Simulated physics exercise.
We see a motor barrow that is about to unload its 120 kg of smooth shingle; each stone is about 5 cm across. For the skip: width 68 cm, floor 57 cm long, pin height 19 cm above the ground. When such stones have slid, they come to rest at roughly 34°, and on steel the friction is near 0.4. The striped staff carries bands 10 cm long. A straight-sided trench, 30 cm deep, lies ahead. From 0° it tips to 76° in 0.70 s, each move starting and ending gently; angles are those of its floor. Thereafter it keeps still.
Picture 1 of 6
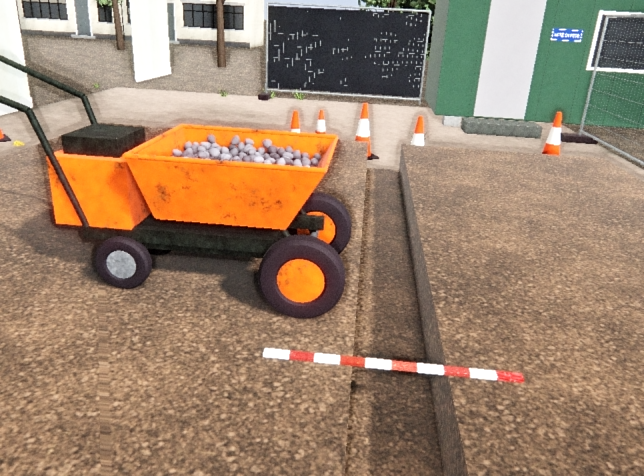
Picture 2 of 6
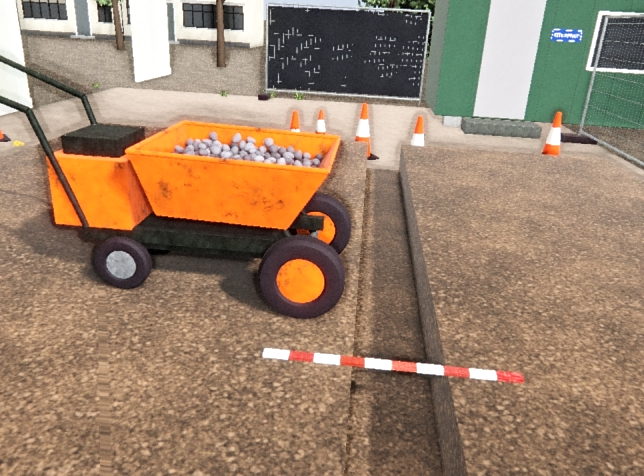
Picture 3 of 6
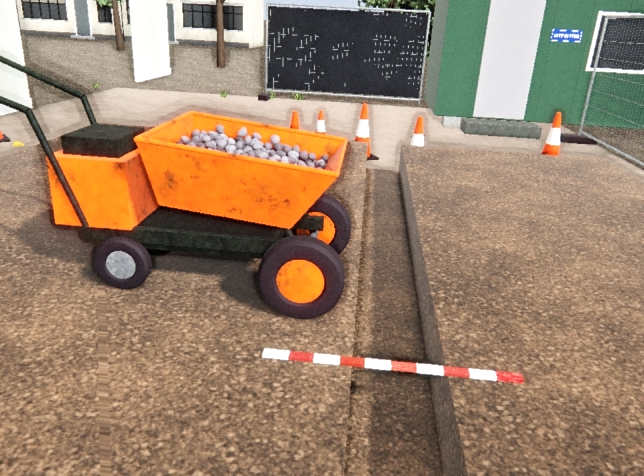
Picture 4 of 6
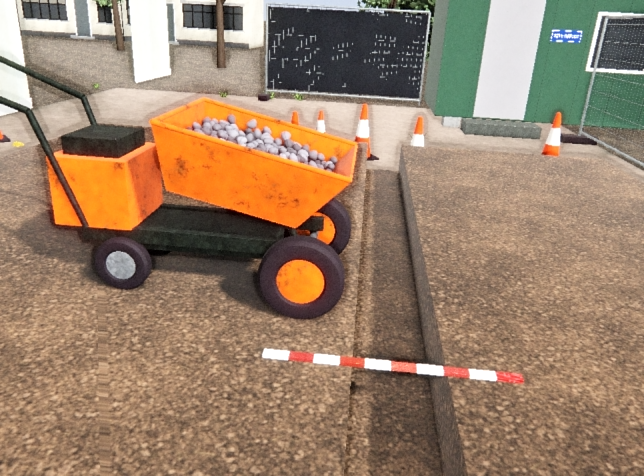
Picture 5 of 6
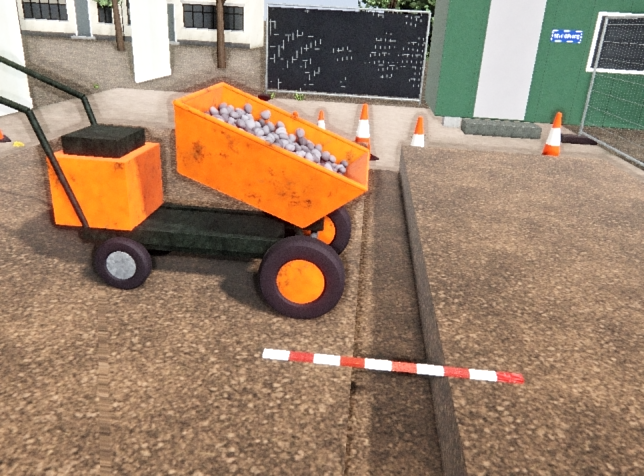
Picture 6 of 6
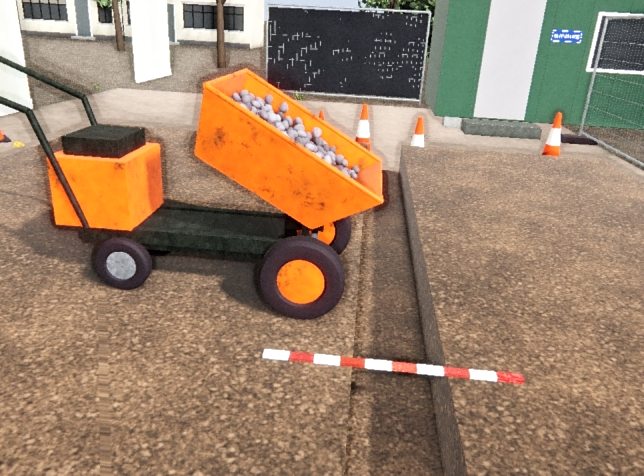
Orange skip of a motor barrow loaded with grey stones tilting steadily forward to the right, beside a narrow trench and a red-and-white staff.
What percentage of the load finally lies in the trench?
About 22 per cent.
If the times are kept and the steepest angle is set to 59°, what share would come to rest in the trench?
About 20 per cent would end up in the trench.
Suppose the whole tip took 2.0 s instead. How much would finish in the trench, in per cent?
Expected share: Around 40%.
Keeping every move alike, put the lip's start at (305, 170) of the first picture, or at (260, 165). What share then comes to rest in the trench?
Roughly 35 percent for the first, and 75 percent for the second.
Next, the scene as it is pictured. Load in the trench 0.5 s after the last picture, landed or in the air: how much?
Something like 5 in a hundred.
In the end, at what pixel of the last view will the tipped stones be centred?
Their middle ends up near (493, 298).
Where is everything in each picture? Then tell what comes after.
In the first frame, the skip is at 0°, its lip at (325, 171); the top of the load is at (233, 146).
The second frame shows lip at (328, 172), floor tilted 2°, highest stones at (229, 145).
The third frame shows lip at (337, 175), floor tilted 6°, highest stones at (221, 138).
In the fourth frame, the skip is at 12°, its lip at (351, 181); the top of the load is at (218, 126).
In the fifth frame, the skip is at 21°, its lip at (366, 190); the top of the load is at (230, 112).
The sixth frame shows lip at (382, 202), floor tilted 30°, highest stones at (248, 100).
Then, 0.2 s after the last picture the floor is at 64°, 100 % in the skip; the foremost stones are at (405, 229).
Then, 0.5 s after the last picture the floor is at 76°, 60 % in the skip, 4 % in the trench, 36 % past the trench; the foremost stones are at (499, 300).
Then, 0.8 s after the last picture the floor is at 76°, 12 % in the skip, 9 % in the trench, 79 % past the trench; the foremost stones are past the picture's edge.
Then, 2.8 s after the last picture the floor is at 76°, 0 % in the skip, 22 % in the trench, 78 % past the trench; the foremost stones are past the picture's edge.
